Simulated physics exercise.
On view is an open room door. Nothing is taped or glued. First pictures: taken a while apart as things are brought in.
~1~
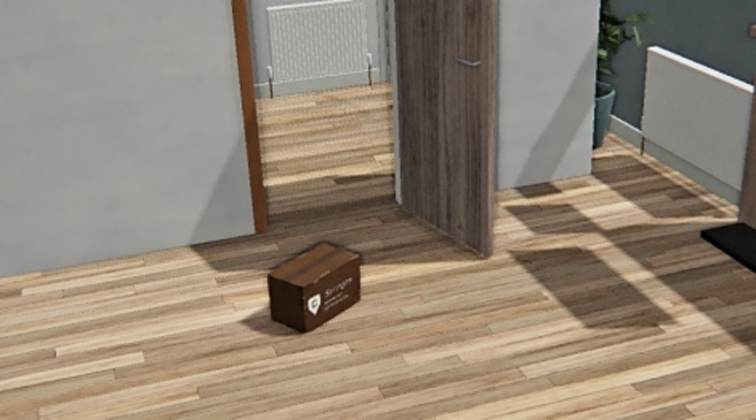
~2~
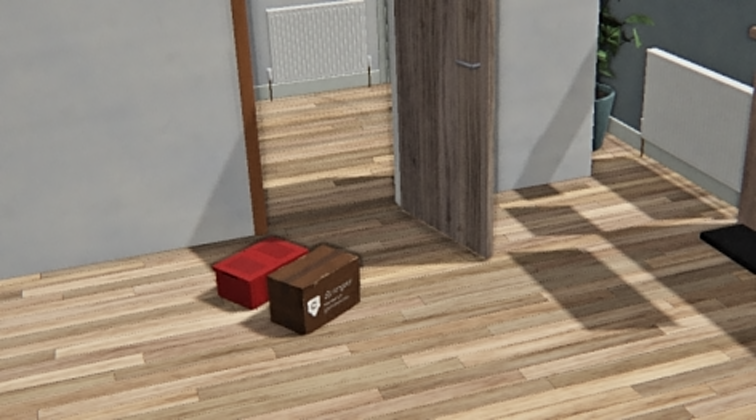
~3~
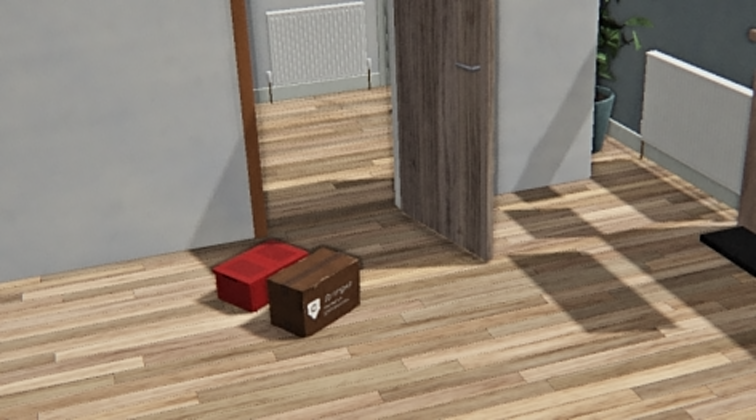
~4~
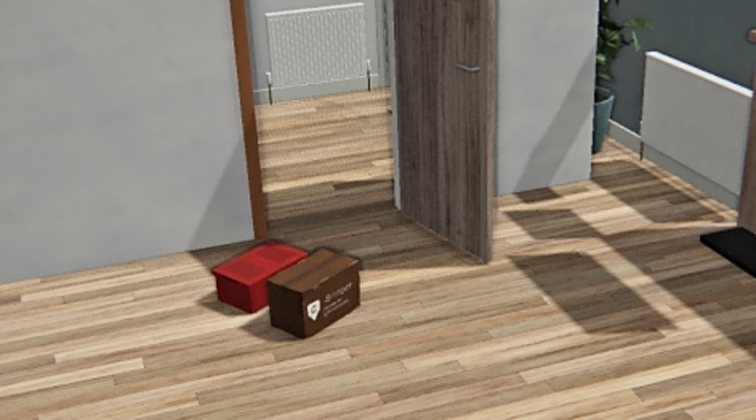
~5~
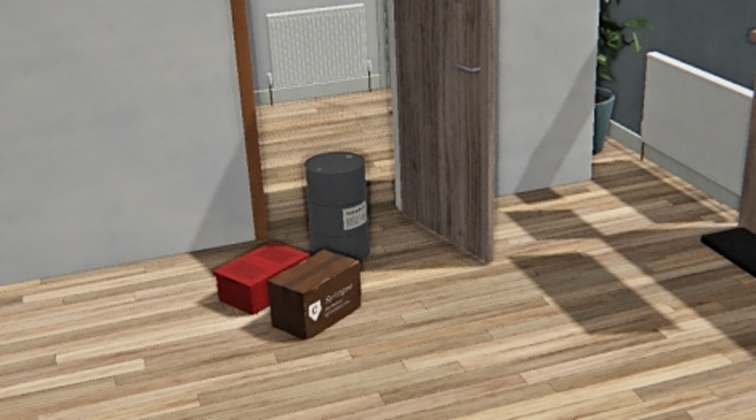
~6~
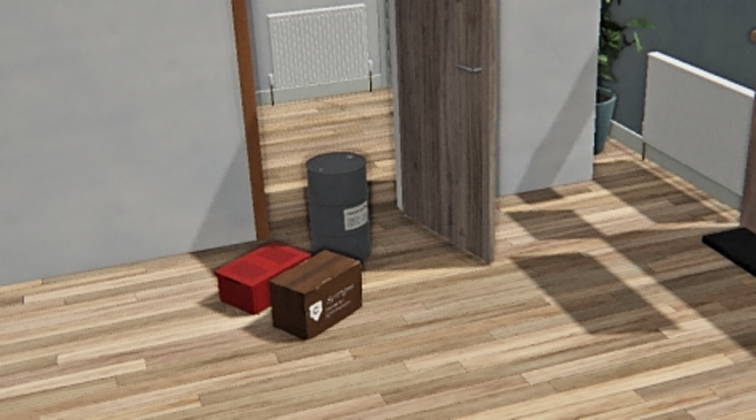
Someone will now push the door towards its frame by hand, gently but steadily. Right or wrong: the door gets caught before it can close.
Right.
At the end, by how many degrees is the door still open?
Close to 50 degrees, I'd say.
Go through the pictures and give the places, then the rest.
Door wide open and still, in the first picture.
Door wide open and still; red tote (262, 273); brown box (315, 289), in the second picture.
Door wide open and still; red tote (262, 276); brown box (315, 292), in the third picture.
Door wide open and still; red tote (262, 277); brown box (315, 293), in the fourth picture.
Door wide open and still; red tote (263, 278); brown box (316, 294), in the fifth picture.
Door wide open and still; grey drum (339, 208); red tote (264, 278), in the sixth picture.
Then, 0.90 s later than the last frame, door 85° open.
Then, 1.40 s later than the last frame, door 66° open.
When it is over, door 50° open; all 3 as before. End places, in pixels of the last picture, grey drum near (336, 208).
